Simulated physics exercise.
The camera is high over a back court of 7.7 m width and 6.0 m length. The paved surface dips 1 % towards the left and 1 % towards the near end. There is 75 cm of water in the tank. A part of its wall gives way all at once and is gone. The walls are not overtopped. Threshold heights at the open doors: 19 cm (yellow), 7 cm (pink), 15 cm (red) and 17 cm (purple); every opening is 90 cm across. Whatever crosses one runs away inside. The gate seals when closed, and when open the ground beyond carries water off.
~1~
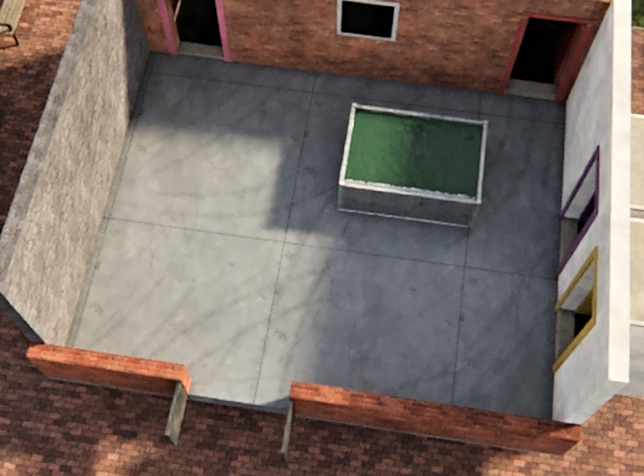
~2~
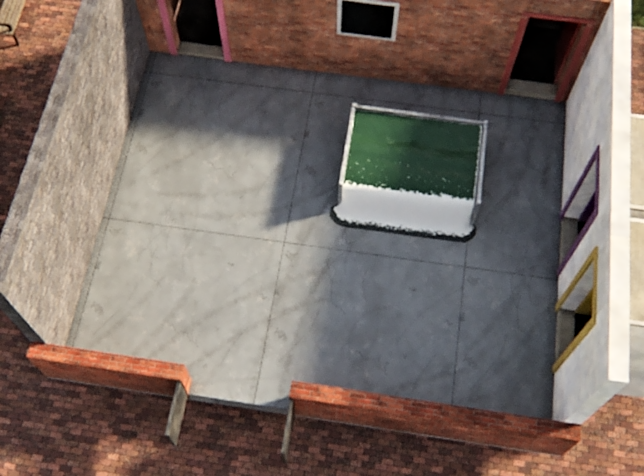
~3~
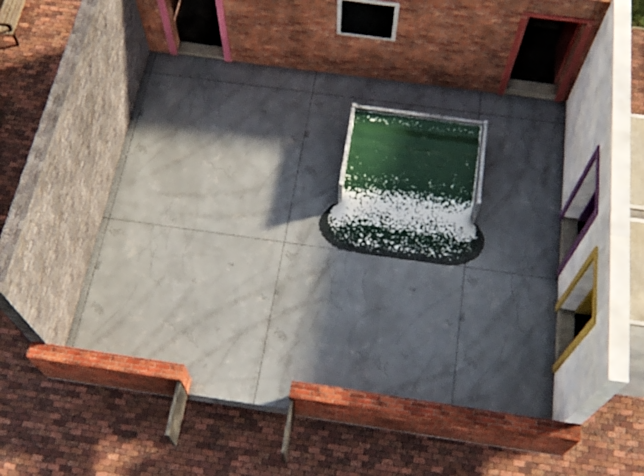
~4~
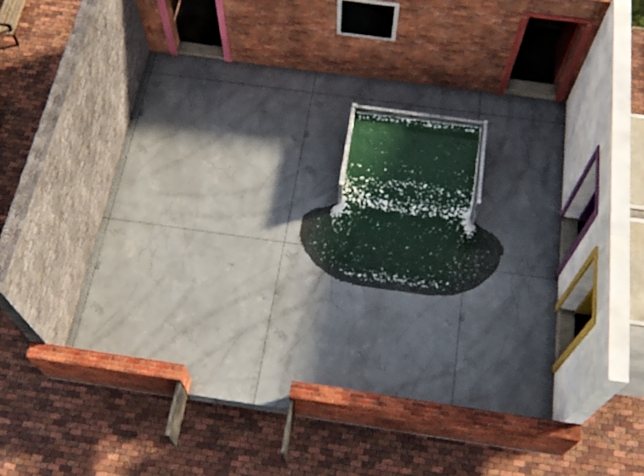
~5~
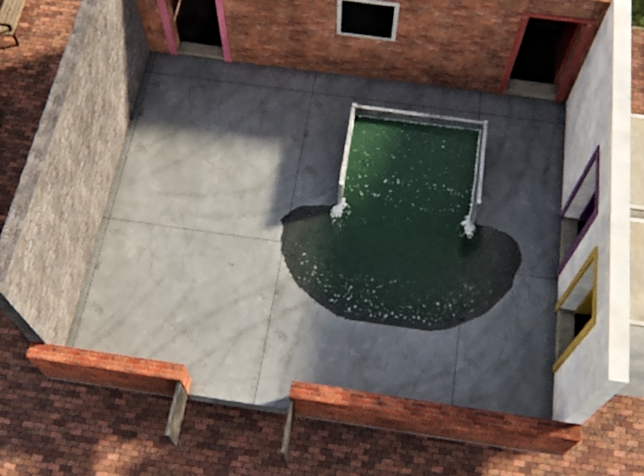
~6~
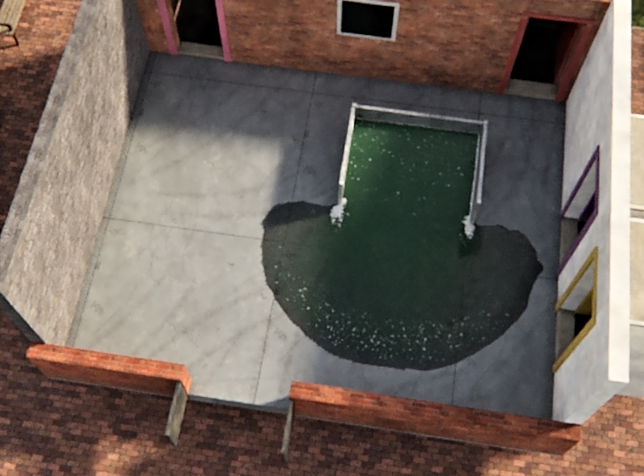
Green water burst out of the front of a raised tank in a walled grey courtyard, foaming white at first, then spread across the paving toward the near wall in a widening, dark, rounded pool.
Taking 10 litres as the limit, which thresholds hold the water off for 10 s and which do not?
The water let in: At the yellow door it stays under the limit; at the pink door it keeps below the limit; at the red door it does not reach the limit; at the purple door it does not reach the limit.
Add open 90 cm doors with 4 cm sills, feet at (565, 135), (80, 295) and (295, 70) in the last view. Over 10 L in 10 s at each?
In that order: Past it, over, under.
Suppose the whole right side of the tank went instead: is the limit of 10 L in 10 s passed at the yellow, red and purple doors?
Then: Yellow not over, red over, purple above.
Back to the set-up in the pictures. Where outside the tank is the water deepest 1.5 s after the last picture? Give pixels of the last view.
Around (547, 432).
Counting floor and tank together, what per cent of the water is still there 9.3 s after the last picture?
About 78 per cent.
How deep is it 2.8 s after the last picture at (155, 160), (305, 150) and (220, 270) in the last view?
In that order: 0, 0 and 1 cm.
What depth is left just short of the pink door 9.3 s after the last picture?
Roughly 8.5 cm deep.
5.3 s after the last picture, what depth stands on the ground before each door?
In cm: Yellow 6, pink 0, red 14, purple 4.
Then, 0.7 s after the last picture water covers 35 % of the floor and is deepest (42 cm) near (381, 407); yellow door 6 cm at the sill, 0 L in, pink door not reached, red door not reached, purple door 1 cm at the sill, 0 L in.
Then, 1.5 s after the last picture water covers 40 % of the floor and is deepest (44 cm) near (547, 432); yellow door 7 cm at the sill, 0 L in, pink door not reached, red door not reached, purple door 1 cm at the sill, 0 L in.
Then, 2.8 s after the last picture water covers 45 % of the floor and is deepest (26 cm) near (62, 359); yellow door 14 cm at the sill, 0 L in, pink door not reached, red door not reached, purple door 4 cm at the sill, 0 L in.
Then, 5.3 s after the last picture water covers 70 % of the floor and is deepest (14 cm) near (511, 105); yellow door 6 cm at the sill, 0 L in, pink door not reached, red door 14 cm at the sill, 0 L in, purple door 4 cm at the sill, 0 L in.
Then, 9.3 s after the last picture water covers 90 % of the floor and is deepest (12 cm) near (62, 359); yellow door 2 cm at the sill, 0 L in, pink door 8 cm at the sill, 0 L in, red door 3 cm at the sill, 0 L in, purple door 4 cm at the sill, 0 L in.
